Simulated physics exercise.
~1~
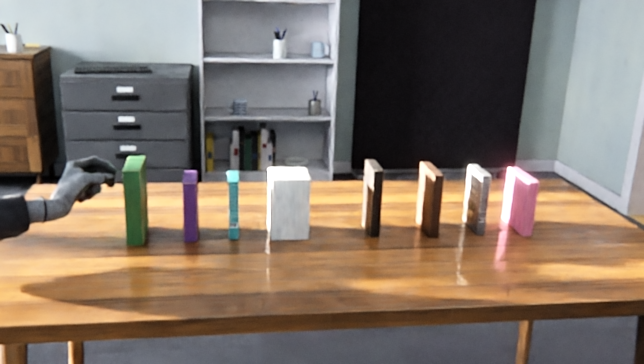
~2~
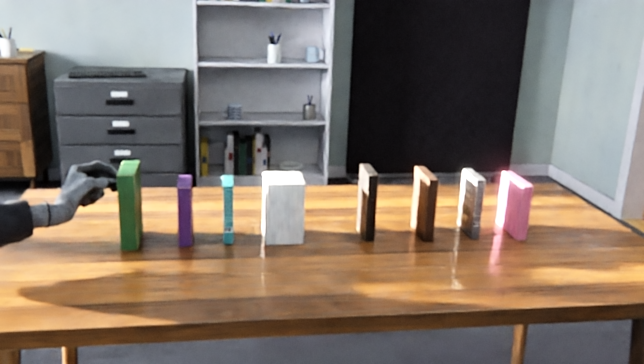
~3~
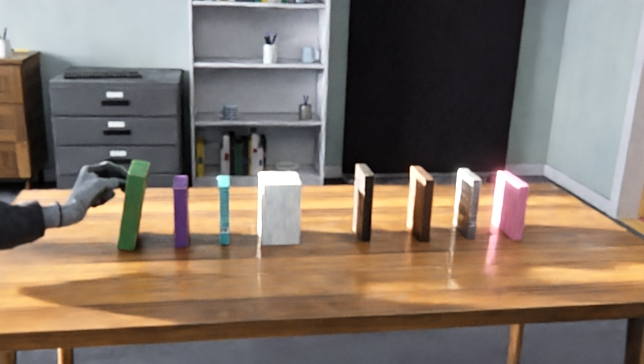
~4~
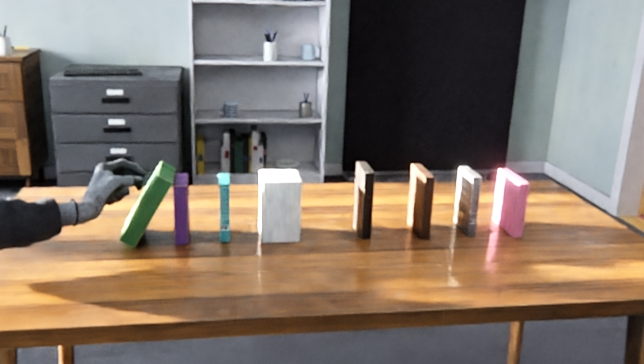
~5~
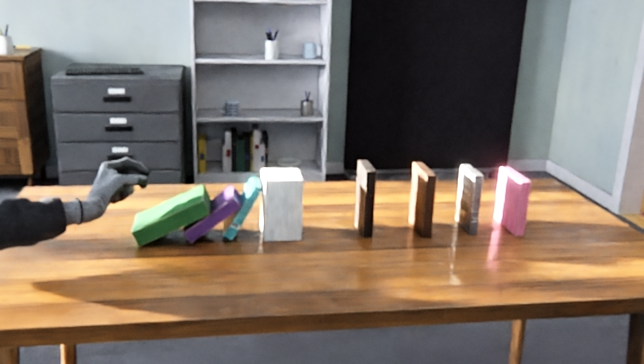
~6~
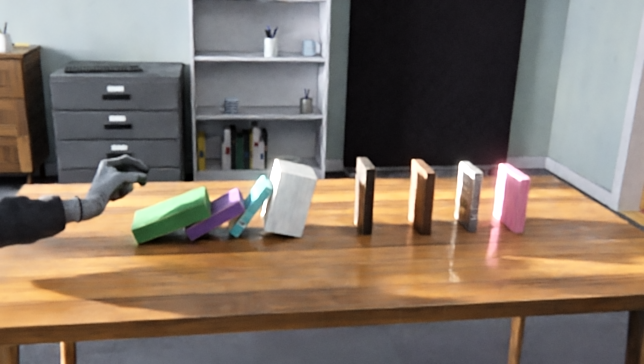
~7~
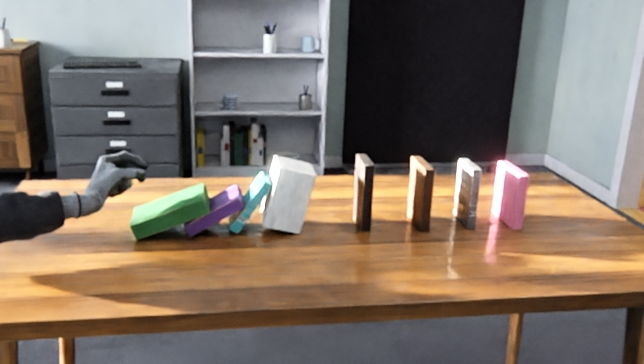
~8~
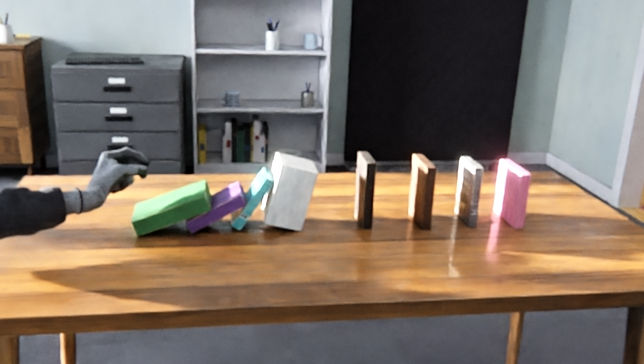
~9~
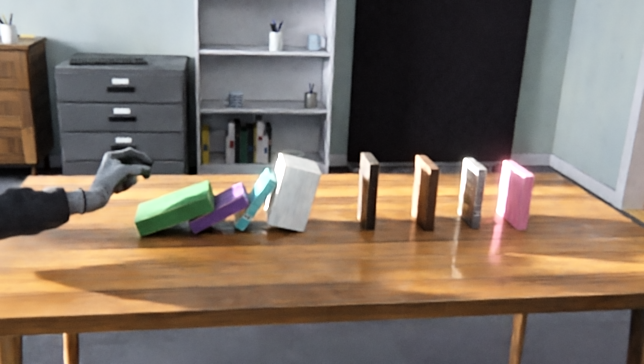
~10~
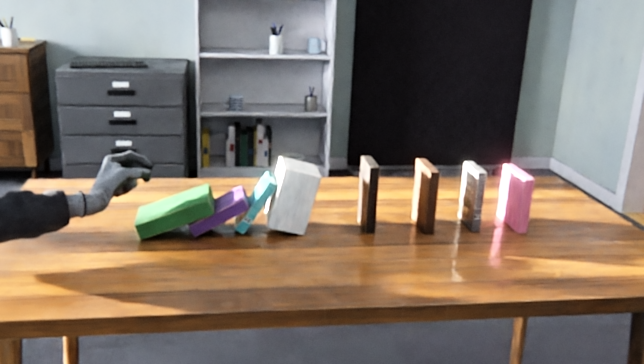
In the video, a gloved hand tips a green board rightward in a row of upright blocks on a wooden table, toppling the purple block and leaving the turquoise and white ones leaning, while the black, brown, grey and pink pieces stay standing.
